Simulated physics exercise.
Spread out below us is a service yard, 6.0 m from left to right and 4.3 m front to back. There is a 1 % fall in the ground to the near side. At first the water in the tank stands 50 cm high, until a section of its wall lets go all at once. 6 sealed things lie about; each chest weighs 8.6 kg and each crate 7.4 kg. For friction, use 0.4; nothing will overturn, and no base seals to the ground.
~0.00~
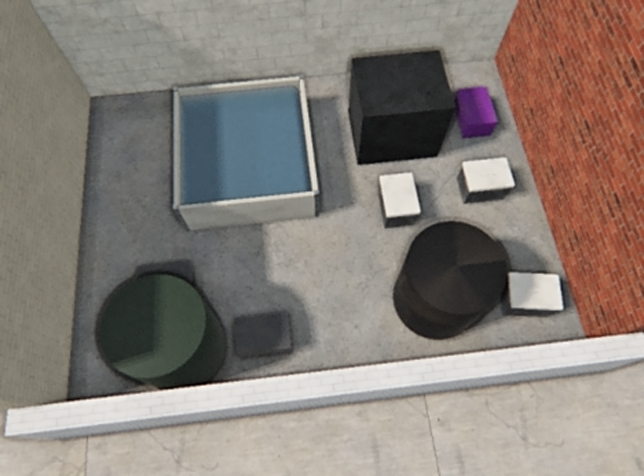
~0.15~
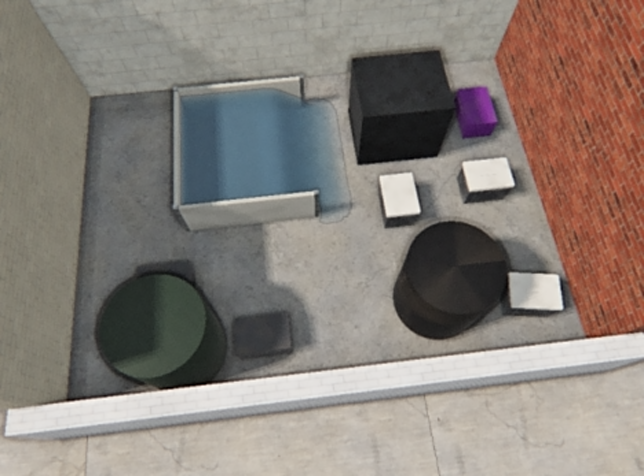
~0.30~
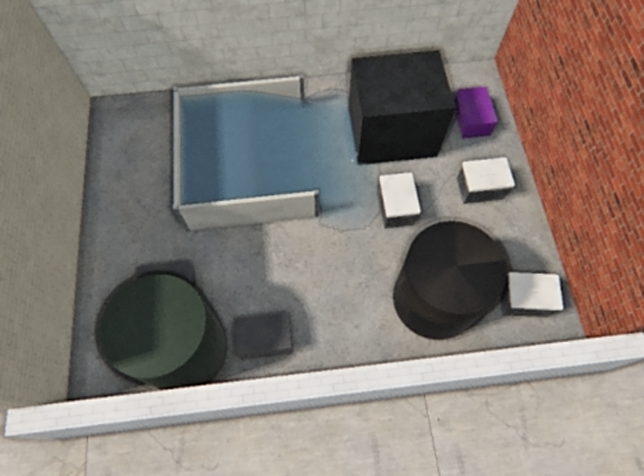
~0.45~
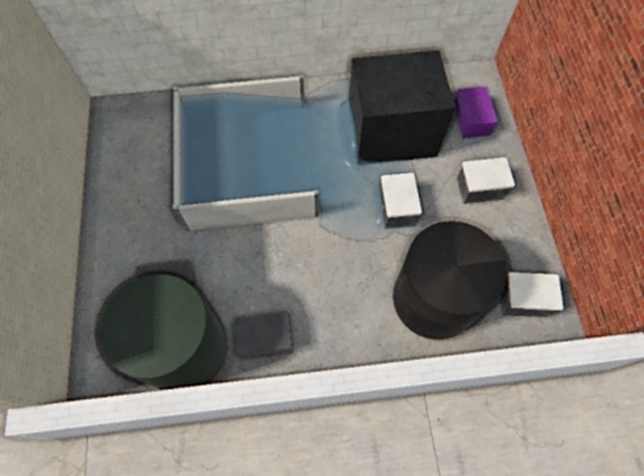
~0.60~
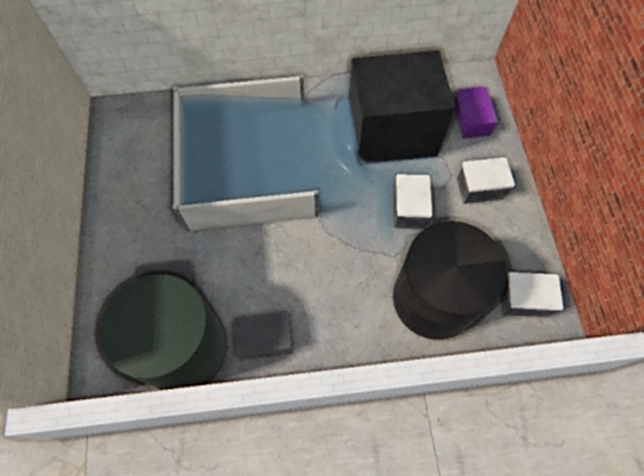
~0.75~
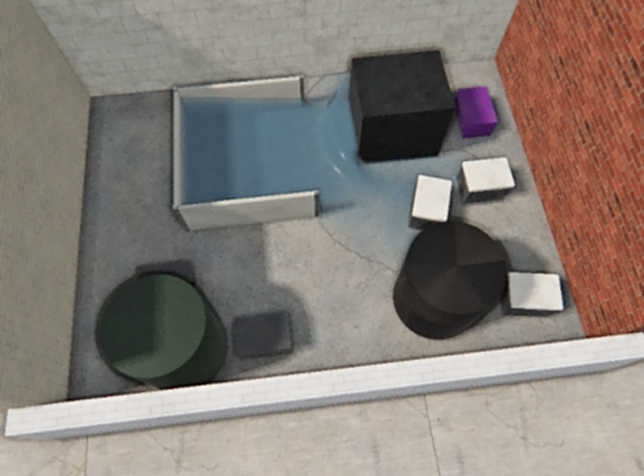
The footage shows water pouring from the open right side of a pale-walled tank and spreading around a large black block, then pushing one white block rightward between another white block and a dark round object.
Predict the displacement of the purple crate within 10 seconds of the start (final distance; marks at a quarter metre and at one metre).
My guess: The purple crate ends up over a metre off.
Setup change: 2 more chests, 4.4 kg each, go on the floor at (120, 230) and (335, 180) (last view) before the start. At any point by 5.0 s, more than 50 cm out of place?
Below the mark, beyond the mark.
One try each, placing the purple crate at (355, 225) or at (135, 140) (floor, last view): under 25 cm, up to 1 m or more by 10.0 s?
Respectively: It is shoved a long way; it rests almost unmoved.
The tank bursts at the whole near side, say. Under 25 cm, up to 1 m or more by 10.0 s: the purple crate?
The purple crate is swept a long way.
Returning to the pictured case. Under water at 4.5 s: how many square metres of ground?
Somewhere around 19 m2, roughly.
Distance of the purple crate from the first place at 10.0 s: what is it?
It's about 150 cm away.
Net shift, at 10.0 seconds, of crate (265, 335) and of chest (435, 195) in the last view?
The first ends 250 cm from its start, the second 200 cm.
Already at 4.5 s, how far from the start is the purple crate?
200 cm or so by then.
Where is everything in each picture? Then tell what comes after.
The purple crate at (478, 105), on the bottom; 2.7 m2 under water; 0 of 6 have shifted, in the first frame.
The purple crate at (478, 105), on the bottom; water covers 3.6 m2; 0 of 6 have shifted, in the second frame.
The purple crate at (478, 105) rests on the ground; water covers 4.3 m2; 0 of 6 have shifted, in the third frame.
The purple crate at (478, 105), on the bottom; water covers 5.0 m2; 0 of 6 have shifted, in the fourth frame.
The purple crate at (478, 105), on the bottom; water covers 5.8 m2; 1 of 6 have shifted, in the fifth frame.
The purple crate at (478, 105) rests on the ground; 6.6 m2 under water; 1 of 6 have shifted, in the sixth frame.
After 2.0 s the purple crate is near (478, 107), 0.0 m from its start, aground; 2 afloat.
After 4.5 s the purple crate is near (472, 219), 1.8 m from its start, afloat; 4 afloat.
After 7.0 s the purple crate is near (522, 205), 1.6 m from its start, afloat; 5 afloat.
After 10.0 s the purple crate is near (435, 195), 1.6 m from its start, afloat; 6 afloat.
